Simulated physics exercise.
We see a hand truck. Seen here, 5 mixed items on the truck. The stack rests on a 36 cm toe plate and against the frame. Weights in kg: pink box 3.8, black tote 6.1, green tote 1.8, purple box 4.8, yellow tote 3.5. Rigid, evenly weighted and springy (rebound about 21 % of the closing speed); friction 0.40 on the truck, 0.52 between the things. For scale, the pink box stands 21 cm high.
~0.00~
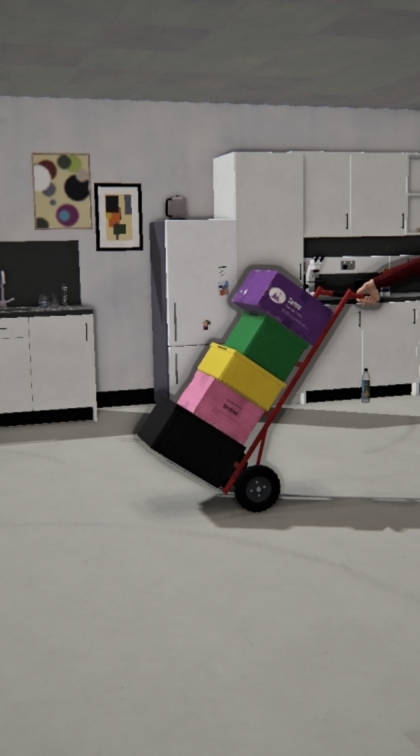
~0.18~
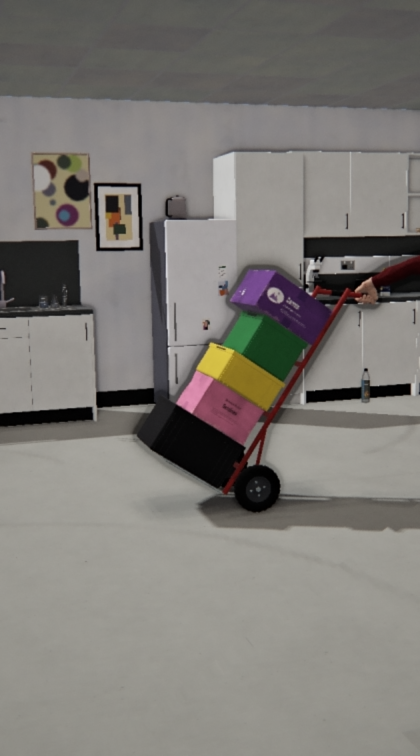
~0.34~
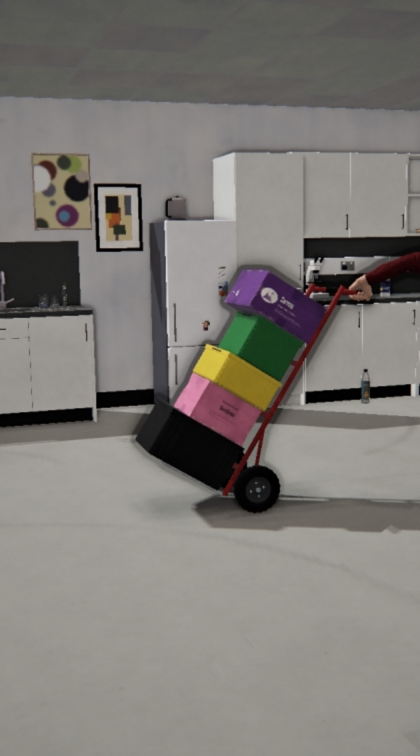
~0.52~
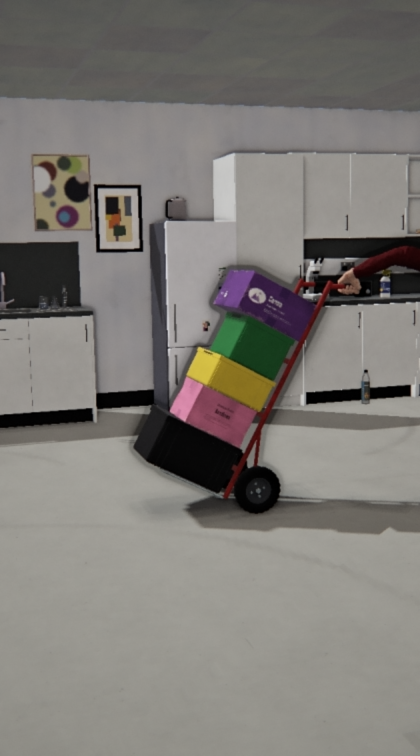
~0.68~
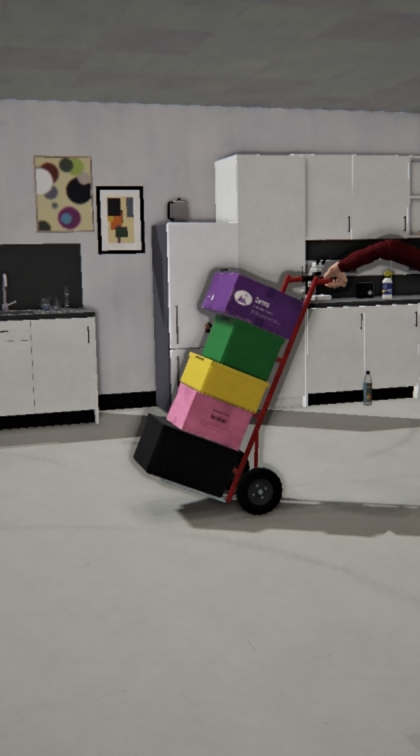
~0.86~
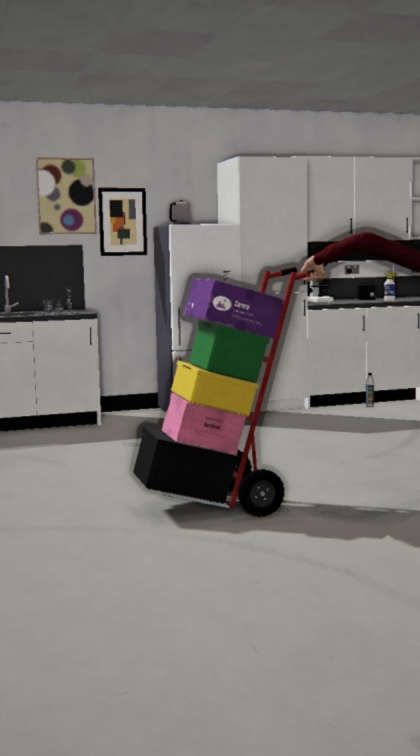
In a kitchen, a hand on the right tilts a red hand truck stacked with five colourful boxes from leaning back towards upright.
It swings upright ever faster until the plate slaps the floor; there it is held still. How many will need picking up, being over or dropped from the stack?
Things lost: Zero.
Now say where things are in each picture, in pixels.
The first frame shows truck 35° back; pink box (220, 407); black tote (190, 441).
The second frame shows truck 34° back; yellow tote (239, 377); green tote (263, 346).
The third frame shows truck 33° back; purple box (275, 306); yellow tote (236, 378).
The fourth frame shows truck 29° back; green tote (250, 346); purple box (264, 305).
The fifth frame shows truck 24° back; yellow tote (223, 382); green tote (242, 348).
The sixth frame shows truck 17° back; pink box (203, 423); black tote (184, 465).
By 1.16 s, truck 1° back.
By 1.36 s, truck upright; pink box rocked 3° off its seat near (184, 438); purple box rocked 7° off its seat; green tote rocked 7° off its seat.
By 1.66 s, truck upright; purple box rocked 4° off its seat; green tote rocked 4° off its seat.
When it is over (2.2 s), all 5 within 10 cm of the start. End places, in pixels of the last picture, pink box near (188, 440), black tote near (181, 484).
